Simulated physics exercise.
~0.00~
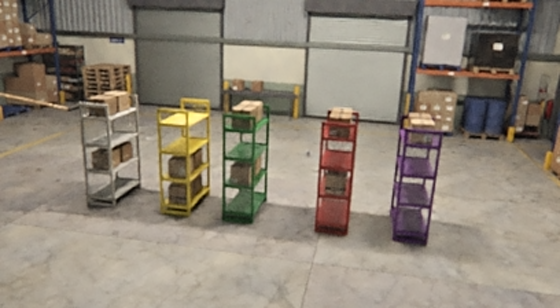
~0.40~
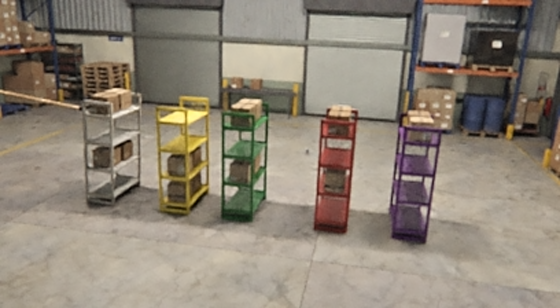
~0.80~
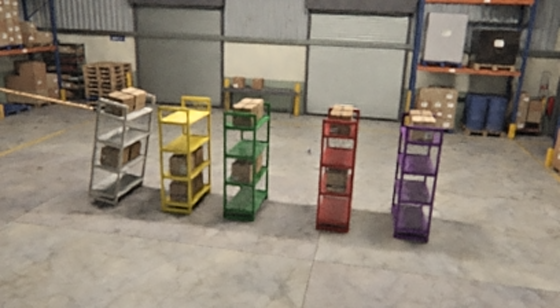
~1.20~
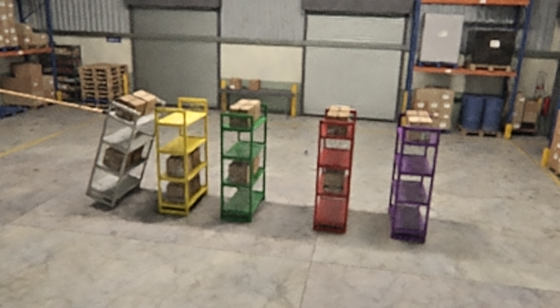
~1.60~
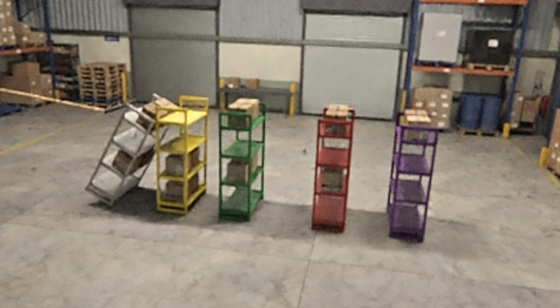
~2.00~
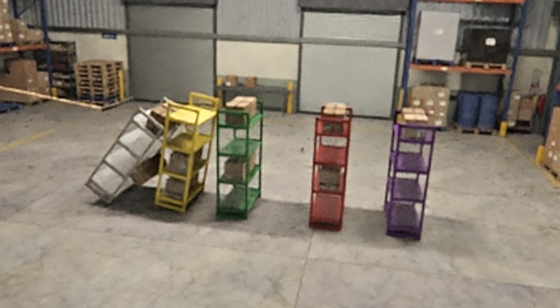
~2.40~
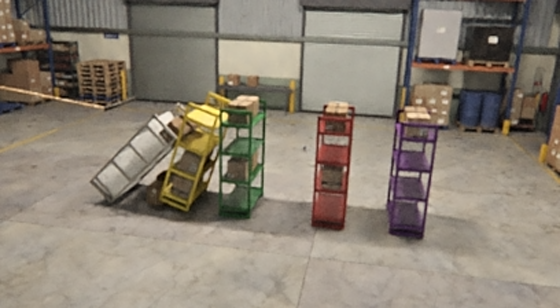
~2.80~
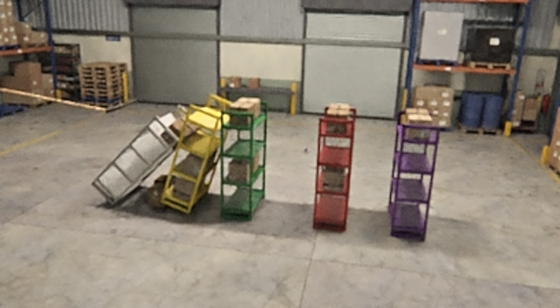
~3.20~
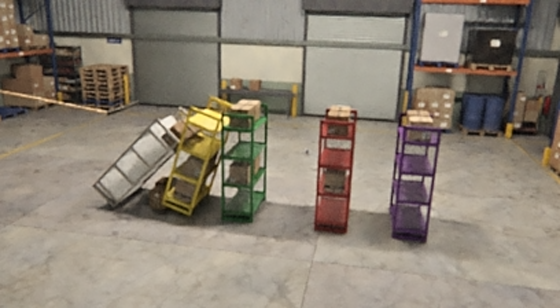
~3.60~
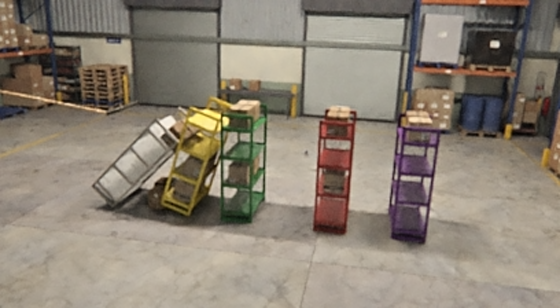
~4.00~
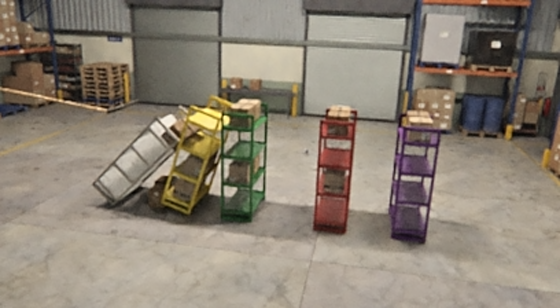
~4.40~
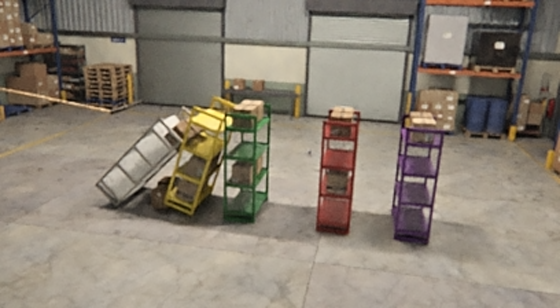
Gray shelving unit tipping right against a yellow one, which leans onto an upright green unit as red and purple units stay standing.
